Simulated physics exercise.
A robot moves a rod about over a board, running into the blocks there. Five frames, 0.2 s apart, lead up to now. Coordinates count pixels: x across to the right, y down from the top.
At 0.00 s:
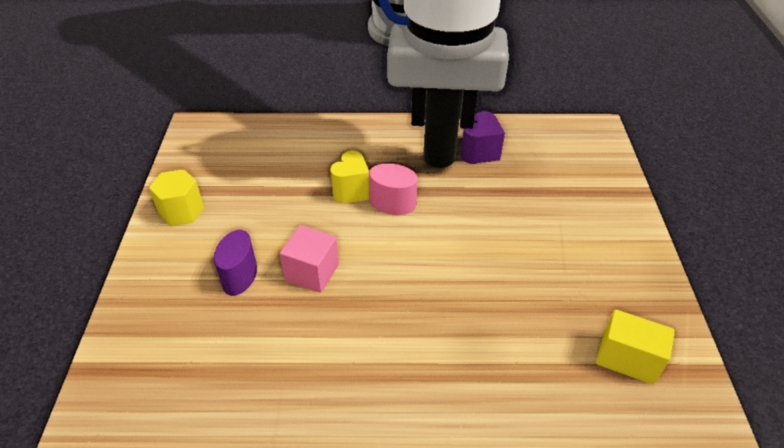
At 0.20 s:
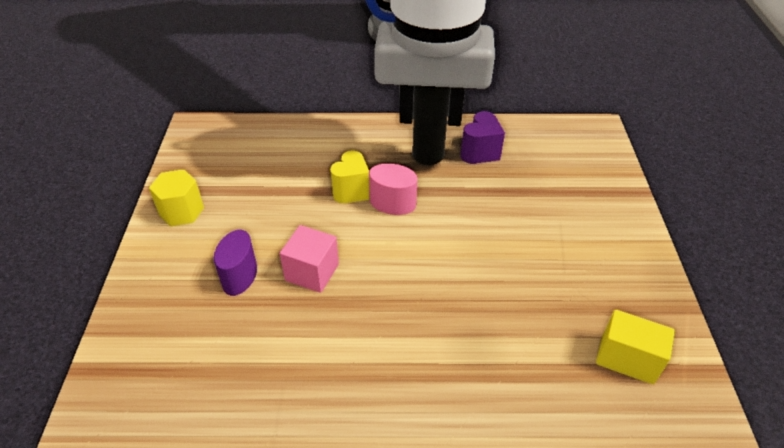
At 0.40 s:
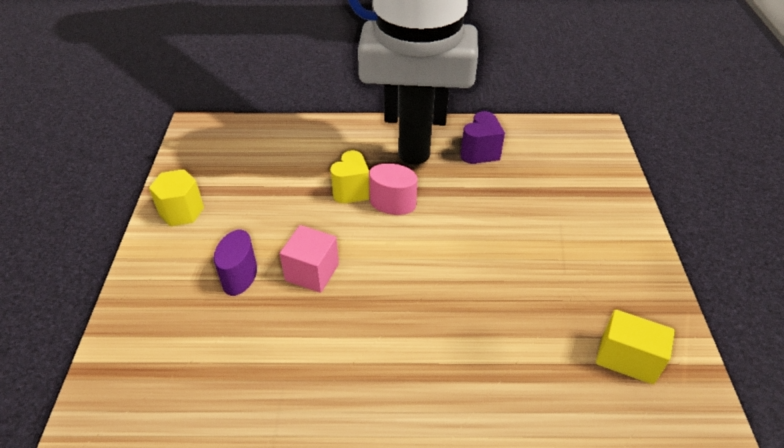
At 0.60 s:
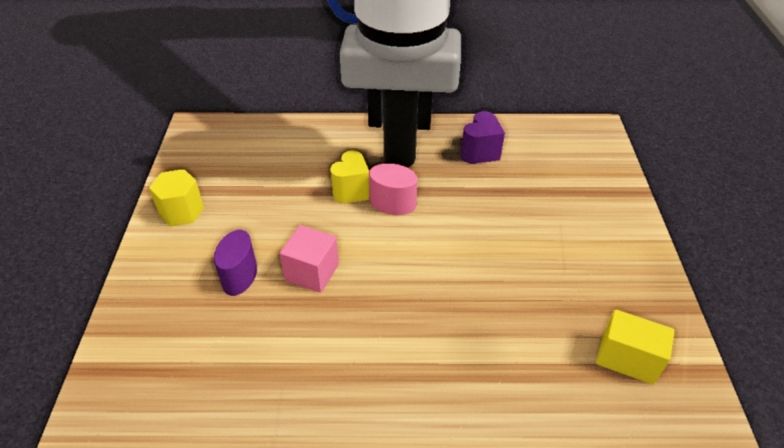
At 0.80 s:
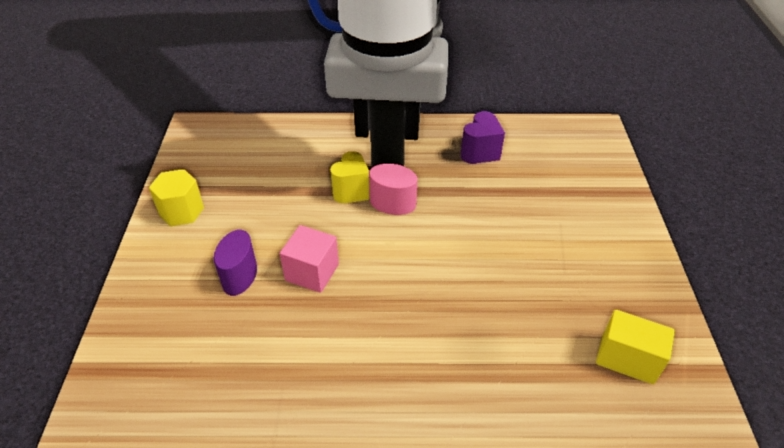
A robot arm with a black rod stands at the far edge of a light wooden board on a dark floor, seen from above and in front by a still camera. A yellow heart and pink elliptical block sit near the rod, a purple heart to the right, other yellow, pink and purple blocks at left, and a yellow block lower right. The arm slides the rod steadily left, away from the purple heart to just behind the pink elliptical block, while the blocks stay still.
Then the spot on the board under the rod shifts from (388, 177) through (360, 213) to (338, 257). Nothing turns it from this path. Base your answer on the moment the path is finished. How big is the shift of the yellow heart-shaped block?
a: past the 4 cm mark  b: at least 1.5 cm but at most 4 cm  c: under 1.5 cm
Answer: B.
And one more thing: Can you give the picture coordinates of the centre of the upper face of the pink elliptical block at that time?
The top centre is at (393, 193).
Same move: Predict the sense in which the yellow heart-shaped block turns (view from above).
It goes clockwise.
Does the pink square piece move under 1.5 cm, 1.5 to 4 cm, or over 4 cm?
Below 1.5 cm.
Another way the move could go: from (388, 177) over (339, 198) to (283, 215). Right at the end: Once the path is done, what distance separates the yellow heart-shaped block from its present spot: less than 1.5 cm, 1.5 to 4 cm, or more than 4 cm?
More than 4 cm.
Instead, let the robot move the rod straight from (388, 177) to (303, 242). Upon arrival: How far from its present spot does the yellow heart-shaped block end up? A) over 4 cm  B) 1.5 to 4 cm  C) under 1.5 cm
The correct letter is A.
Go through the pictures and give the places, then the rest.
Rod tip (439, 158); block tops, pink square piece (308, 244); yellow heart-shaped block (350, 164); pink elliptical block (393, 175), in the first frame.
Rod (428, 155); blocks unchanged, in the second frame.
Rod (414, 155); blocks unchanged, in the third frame.
Rod (400, 159); blocks unchanged, in the fourth frame.
Rod (388, 169); pink square piece (308, 244); yellow heart-shaped block (350, 164); pink elliptical block (393, 175), in the fifth frame.
What follows on the original path. One third of the way, rod (367, 192); yellow heart-shaped block (333, 172), turned 25° clockwise; pink elliptical block (392, 190), turned 60° anticlockwise.
Two thirds of the way, rod (352, 219); yellow heart-shaped block (329, 174), turned 35° clockwise; pink elliptical block (393, 193), turned 75° anticlockwise.
At the end, rod (337, 250); pink square piece (301, 250), turned 15° clockwise; yellow heart-shaped block (329, 174), turned 35° clockwise; pink elliptical block (393, 193), turned 75° anticlockwise.
